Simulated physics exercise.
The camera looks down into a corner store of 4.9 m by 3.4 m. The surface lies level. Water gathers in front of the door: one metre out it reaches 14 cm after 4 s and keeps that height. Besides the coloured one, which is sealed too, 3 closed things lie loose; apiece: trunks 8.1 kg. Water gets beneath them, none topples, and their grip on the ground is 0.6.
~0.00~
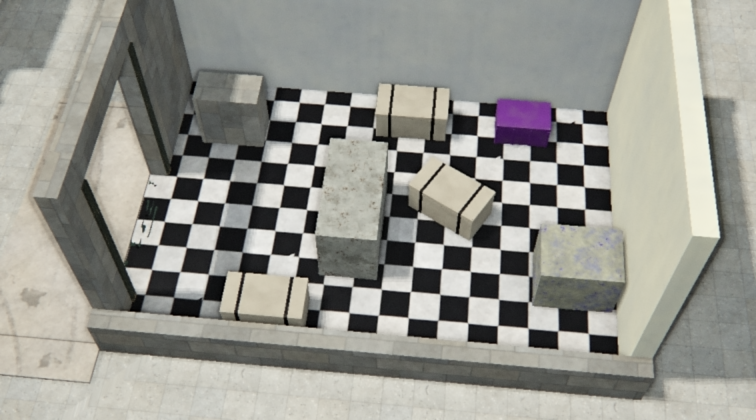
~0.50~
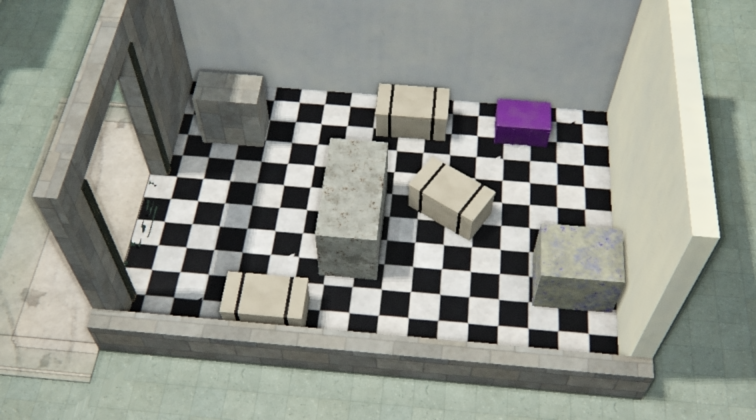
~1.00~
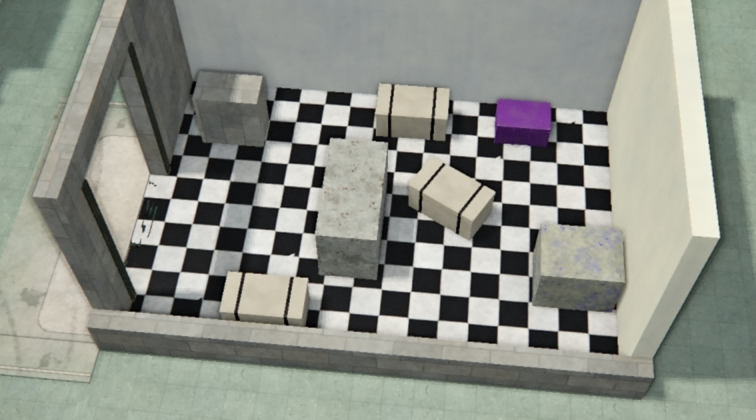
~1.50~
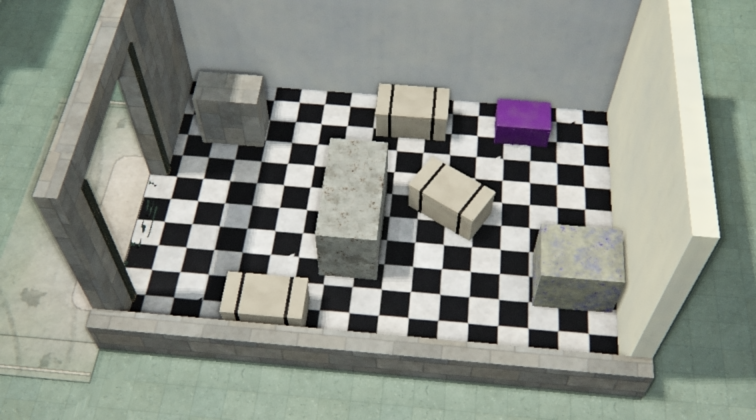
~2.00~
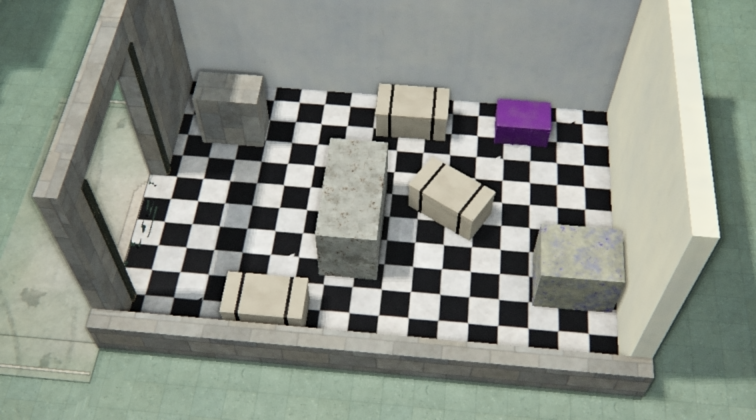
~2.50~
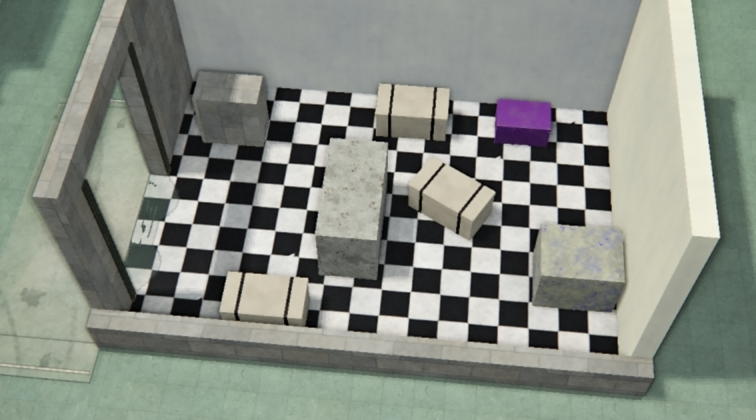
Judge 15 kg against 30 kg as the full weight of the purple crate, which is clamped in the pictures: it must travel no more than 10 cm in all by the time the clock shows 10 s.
For it, the smaller load will do.
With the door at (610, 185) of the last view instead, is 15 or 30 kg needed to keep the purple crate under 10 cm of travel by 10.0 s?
Then only the larger load is enough.
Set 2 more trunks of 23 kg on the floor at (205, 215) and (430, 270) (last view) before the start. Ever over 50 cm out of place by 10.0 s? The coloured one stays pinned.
In turn: Past it, under.
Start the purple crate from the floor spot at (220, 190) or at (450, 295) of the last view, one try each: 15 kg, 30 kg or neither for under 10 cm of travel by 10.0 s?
In turn: It takes the larger; the smaller is enough.
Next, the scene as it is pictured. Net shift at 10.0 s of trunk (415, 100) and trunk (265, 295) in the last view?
In turn: 100 cm, 250 cm.
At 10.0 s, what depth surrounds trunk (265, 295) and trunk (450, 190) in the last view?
About 4 and 3 cm.
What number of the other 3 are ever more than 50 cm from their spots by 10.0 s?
2 of them.
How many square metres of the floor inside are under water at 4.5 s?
About 3.5 m2.
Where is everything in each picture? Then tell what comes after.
The purple crate at (524, 114), on the bottom; water covers 0.0 m2; 0 of 4 have shifted, in the first picture.
The purple crate at (524, 114) rests on the ground; water covers 0.0 m2; 0 of 4 have shifted, in the second picture.
The purple crate at (524, 114) rests on the ground; water covers 0.0 m2; 0 of 4 have shifted, in the third picture.
The purple crate at (524, 114) rests on the ground; water covers 0.0 m2; 0 of 4 have shifted, in the fourth picture.
The purple crate at (524, 114), on the bottom; water covers 0.0 m2; 0 of 4 have shifted, in the fifth picture.
The purple crate at (524, 114), on the bottom; 0.1 m2 under water; 0 of 4 have shifted, in the sixth picture.
After 3.5 s the purple crate would be 0 cm from its start with 15 kg and 0 cm from its start with 30 kg; 0 cm of water round it then.
After 4.5 s the purple crate would be 0 cm from its start with 15 kg and 0 cm from its start with 30 kg; 0 cm of water round it then.
After 7.0 s the purple crate would be 0 cm from its start with 15 kg and 0 cm from its start with 30 kg; 0 cm of water round it then.
After 10.0 s the purple crate would be 0 cm from its start with 15 kg and 0 cm from its start with 30 kg; 3 cm of water round it then.
